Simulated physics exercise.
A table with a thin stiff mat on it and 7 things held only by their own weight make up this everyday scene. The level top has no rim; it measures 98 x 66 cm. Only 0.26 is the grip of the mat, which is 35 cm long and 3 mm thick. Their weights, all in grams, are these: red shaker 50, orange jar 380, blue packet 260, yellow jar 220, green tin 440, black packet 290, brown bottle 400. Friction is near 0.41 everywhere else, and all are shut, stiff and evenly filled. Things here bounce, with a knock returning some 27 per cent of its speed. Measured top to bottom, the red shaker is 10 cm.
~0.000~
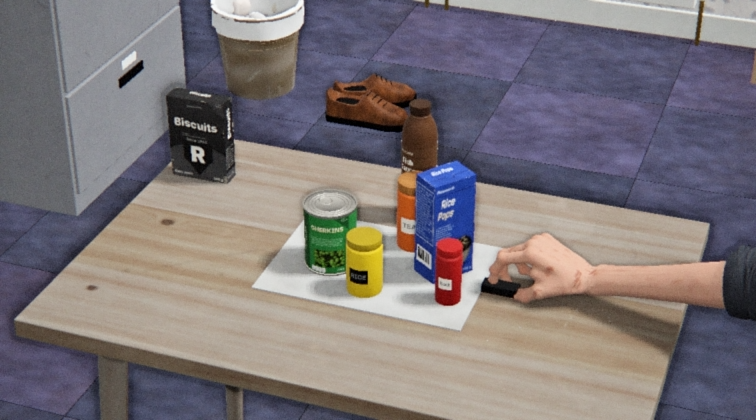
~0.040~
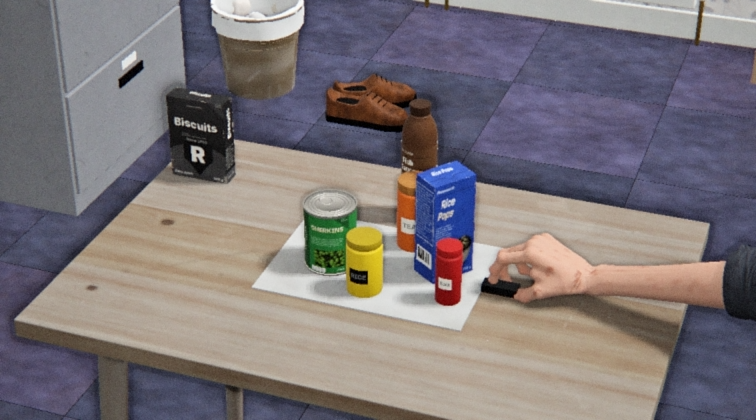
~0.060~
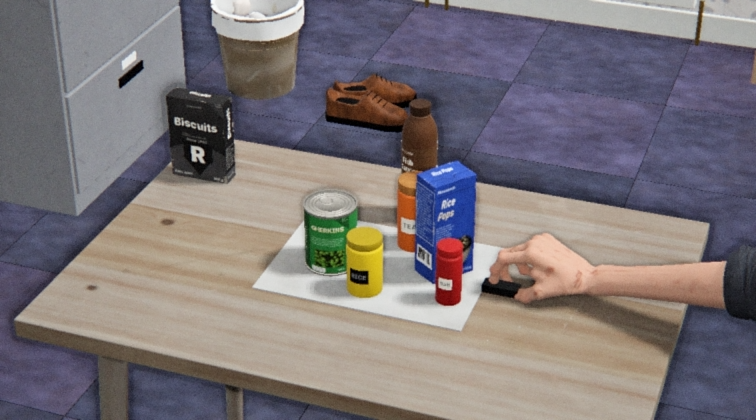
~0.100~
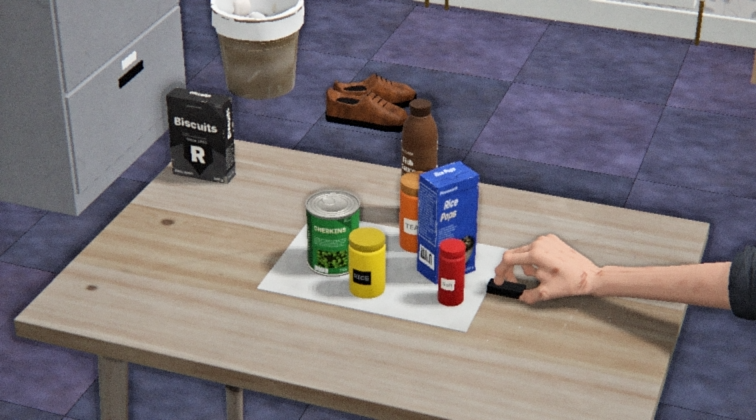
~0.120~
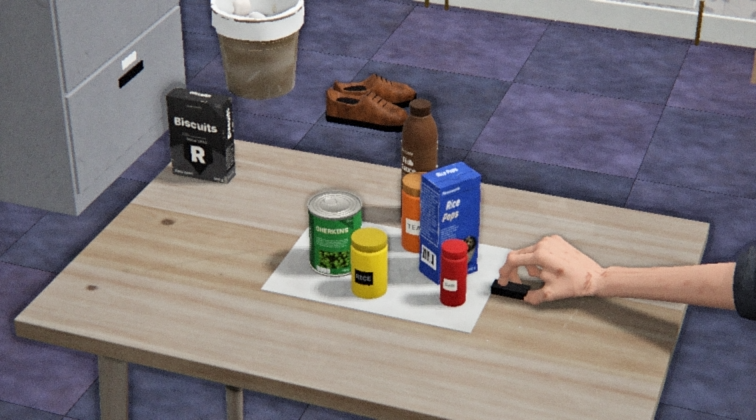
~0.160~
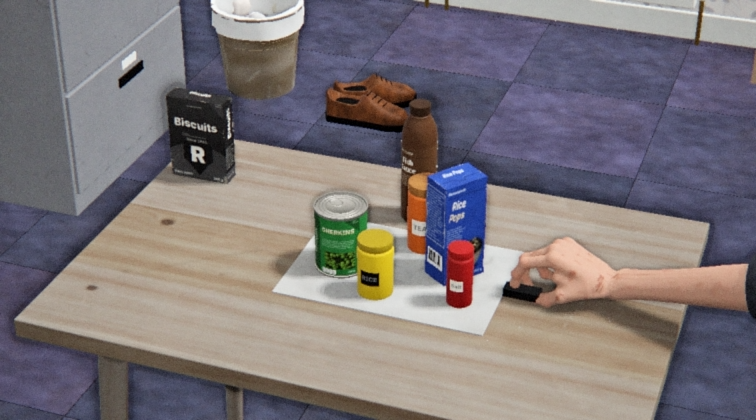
A sheet of white paper bearing a green tin, yellow, orange and red jars and a blue packet lies on a pale wooden table, seen from above at an angle. A black packet stands at the left and a brown bottle behind, with shoes and a bin on the purple floor. The hand at right, still at first, slowly draws the paper and its load slightly rightward.
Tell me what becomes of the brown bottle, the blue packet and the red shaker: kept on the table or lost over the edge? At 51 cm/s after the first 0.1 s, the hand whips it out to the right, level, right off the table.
The brown bottle does not come off the table. The blue packet comes off the table. The red shaker comes off the table.
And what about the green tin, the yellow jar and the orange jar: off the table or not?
Well, the green tin does come off, the yellow jar does come off, and the orange jar does come off.
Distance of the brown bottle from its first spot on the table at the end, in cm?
It ends up around 0 cm from its start.
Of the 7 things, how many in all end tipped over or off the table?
My answer is 5.
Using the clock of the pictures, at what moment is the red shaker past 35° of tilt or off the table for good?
That first happens close to 0.9 seconds.
By 0.66 s, 29 cm of pull; blue packet 27 cm from its spot near (608, 253); red shaker 27 cm from its spot near (616, 305); yellow jar 27 cm from its spot.
By 1.26 s, 60 cm of pull; red shaker, orange jar, blue packet, yellow jar and green tin now off the table.
When it is over (2.2 s), off the table, red shaker, orange jar, blue packet, yellow jar and green tin; the other 2 within 6 cm of the start. End places, in pixels of the last picture, brown bottle near (419, 161).
